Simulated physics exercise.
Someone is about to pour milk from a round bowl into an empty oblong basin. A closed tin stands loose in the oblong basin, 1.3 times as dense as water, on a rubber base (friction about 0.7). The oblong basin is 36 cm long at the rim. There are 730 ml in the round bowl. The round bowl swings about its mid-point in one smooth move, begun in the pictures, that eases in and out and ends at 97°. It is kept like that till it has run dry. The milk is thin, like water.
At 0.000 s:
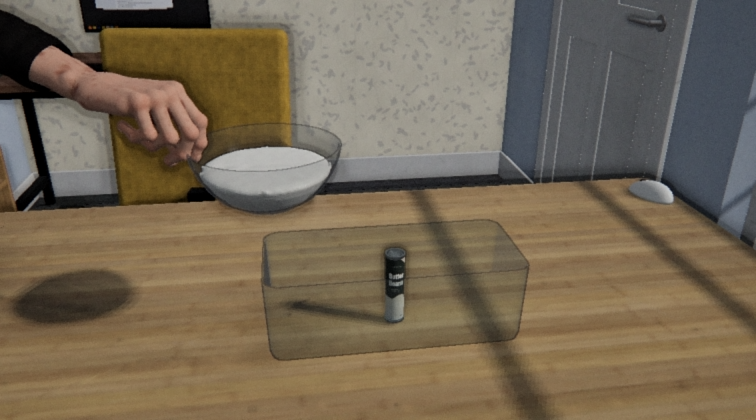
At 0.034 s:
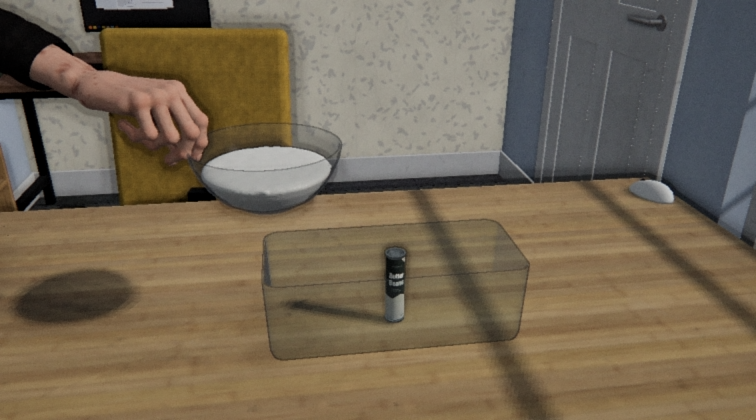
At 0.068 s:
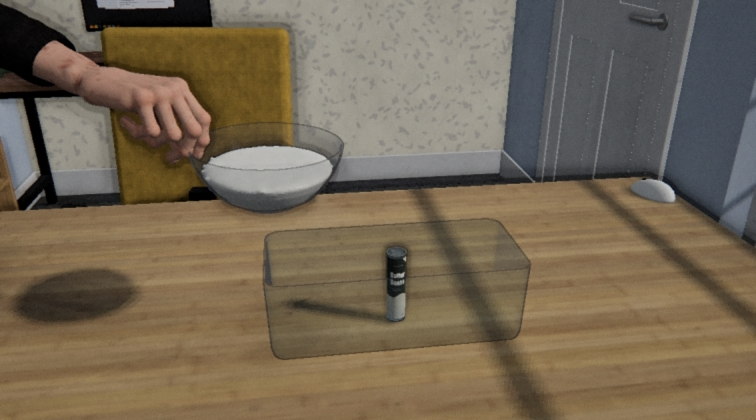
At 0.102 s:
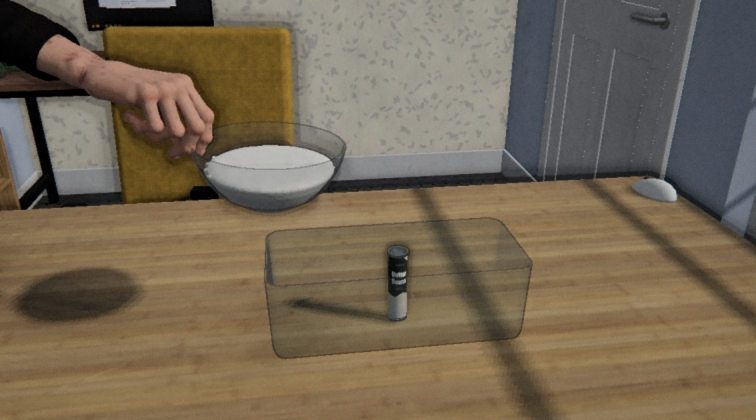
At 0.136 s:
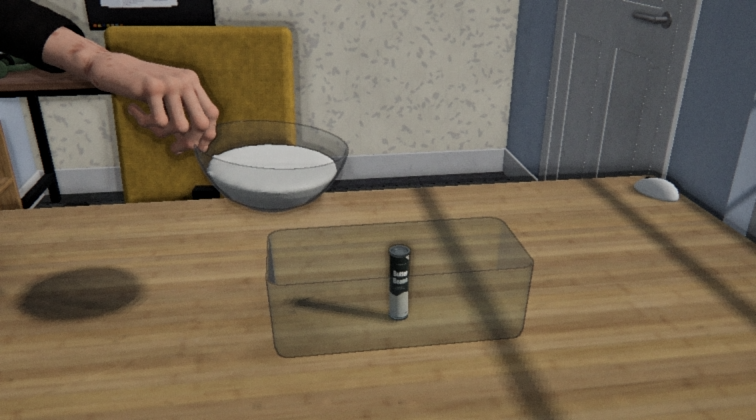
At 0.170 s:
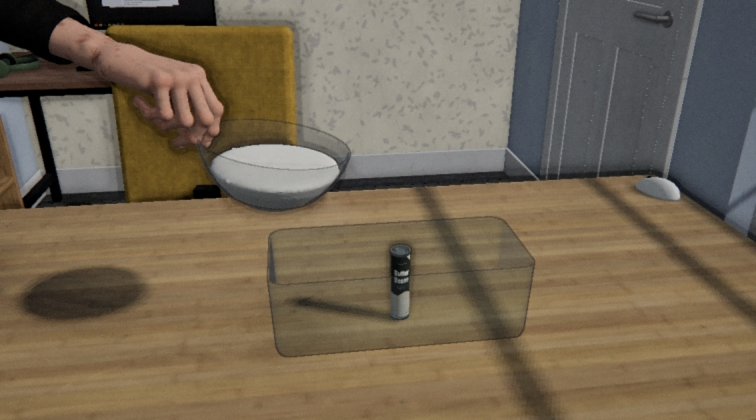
At a wooden table, a hand held a clear round bowl of milk beyond an oblong basin with a small closed tin standing inside, then the bowl tilted slightly to the right.
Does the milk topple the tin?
It keeps standing.
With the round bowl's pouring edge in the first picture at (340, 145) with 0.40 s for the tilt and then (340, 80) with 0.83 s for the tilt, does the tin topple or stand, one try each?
First it topples; then it remains upright.
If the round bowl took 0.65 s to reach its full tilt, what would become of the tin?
Then it topples.
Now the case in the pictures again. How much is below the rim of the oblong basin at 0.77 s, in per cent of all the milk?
Near 94 in a hundred.
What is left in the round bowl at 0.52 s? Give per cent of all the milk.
Near 44 in a hundred.
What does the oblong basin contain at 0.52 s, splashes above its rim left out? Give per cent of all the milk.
Some 10 per cent.
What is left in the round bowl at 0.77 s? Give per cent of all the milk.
Some 1 per cent.
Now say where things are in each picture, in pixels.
The first picture shows tilt 0°; pouring edge (340, 143); surface from (200, 169) to (331, 163); the oblong basin's rim runs from (263, 260) to (513, 243); the tin's top is at (395, 256).
The second picture shows tilt 0°; pouring edge (341, 143); surface from (201, 169) to (331, 163).
The third picture shows tilt 2°; pouring edge (343, 144); surface from (202, 167) to (332, 163).
The fourth picture shows tilt 4°; pouring edge (345, 146); surface from (205, 165) to (334, 163).
The fifth picture shows tilt 6°; pouring edge (347, 149); surface from (207, 163) to (337, 163).
The sixth picture shows tilt 10°; pouring edge (350, 152); surface from (210, 162) to (340, 164).
After 0.52 s the tilt is 67° and 45 per cent is still to pour; the tin stands where it began.
After 0.77 s the tilt is 96° and 1 per cent is still to pour; the tin stands where it began.
After 1.04 s the tilt is 97° and 0 per cent is still to pour; the tin stands where it began.
After 1.33 s the tilt is 97° and 0 per cent is still to pour; the tin stands where it began.
In the end the tin stands where it began.
